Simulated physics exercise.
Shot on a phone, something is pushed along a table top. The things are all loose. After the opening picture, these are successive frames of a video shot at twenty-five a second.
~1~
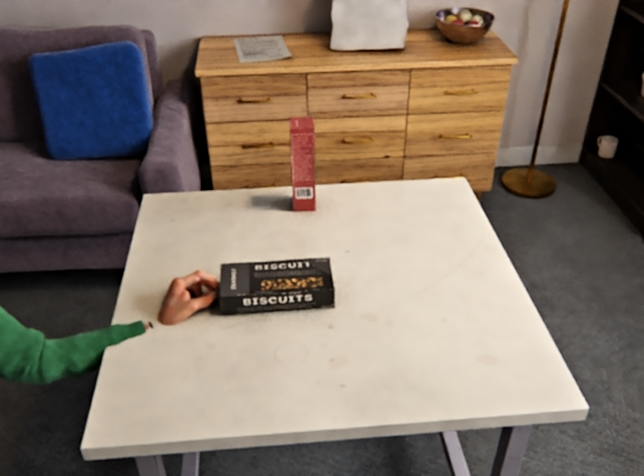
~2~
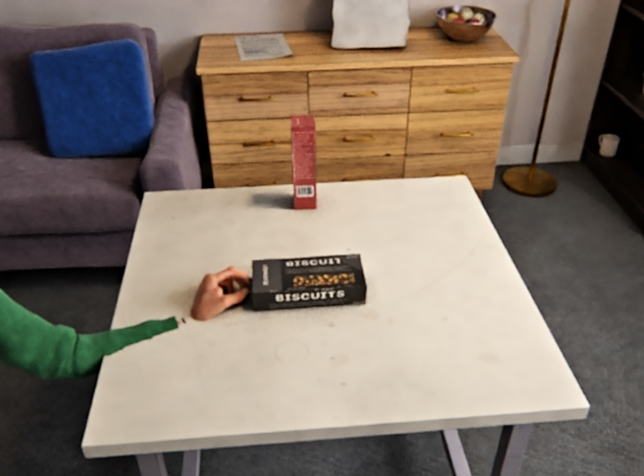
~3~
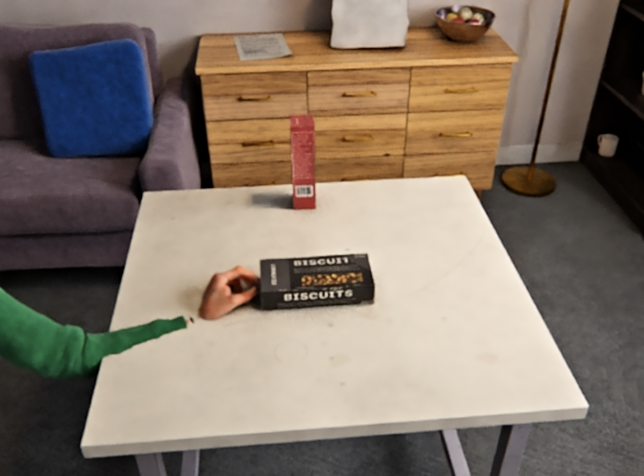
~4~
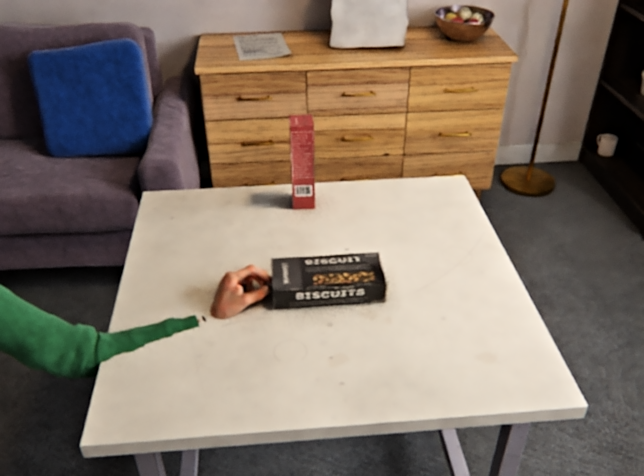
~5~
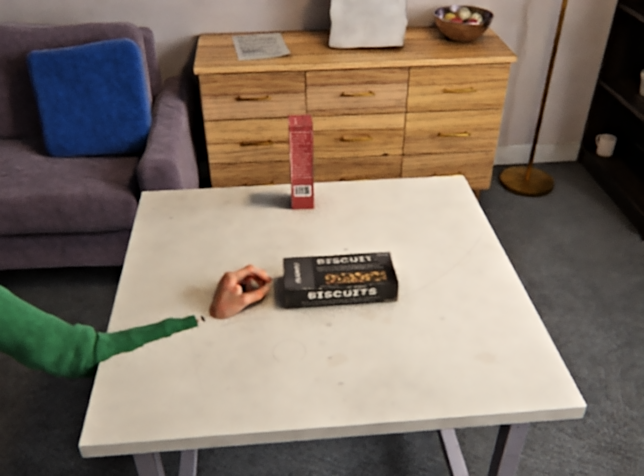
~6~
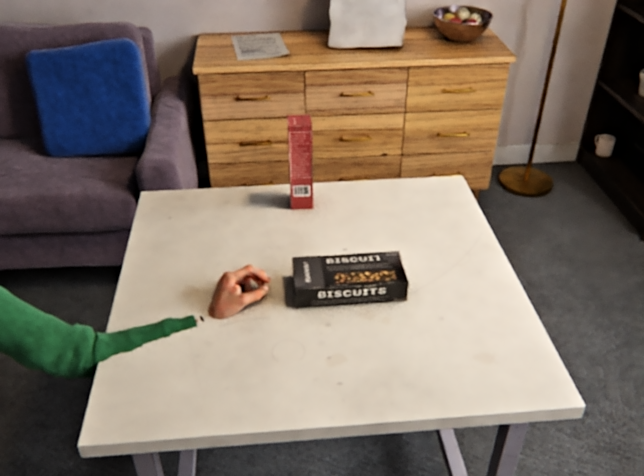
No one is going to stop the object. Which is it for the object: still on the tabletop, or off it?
The object ends up on the tabletop.
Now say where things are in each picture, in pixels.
In the first picture, under the hand; black packet (277, 285).
In the second picture, under the hand; black packet (308, 282).
In the third picture, under the hand; black packet (316, 281).
In the fourth picture, black packet (328, 280).
In the fifth picture, black packet (339, 280) slid a little.
In the sixth picture, black packet (349, 279) slid a little.
Then, 0.10 s after the last picture, black packet slid a little near (364, 278).
Then, 0.30 s after the last picture, black packet resting near (365, 280).
At rest, moved from the start, black packet. Seen from the same camera at the end, black packet near (367, 278).
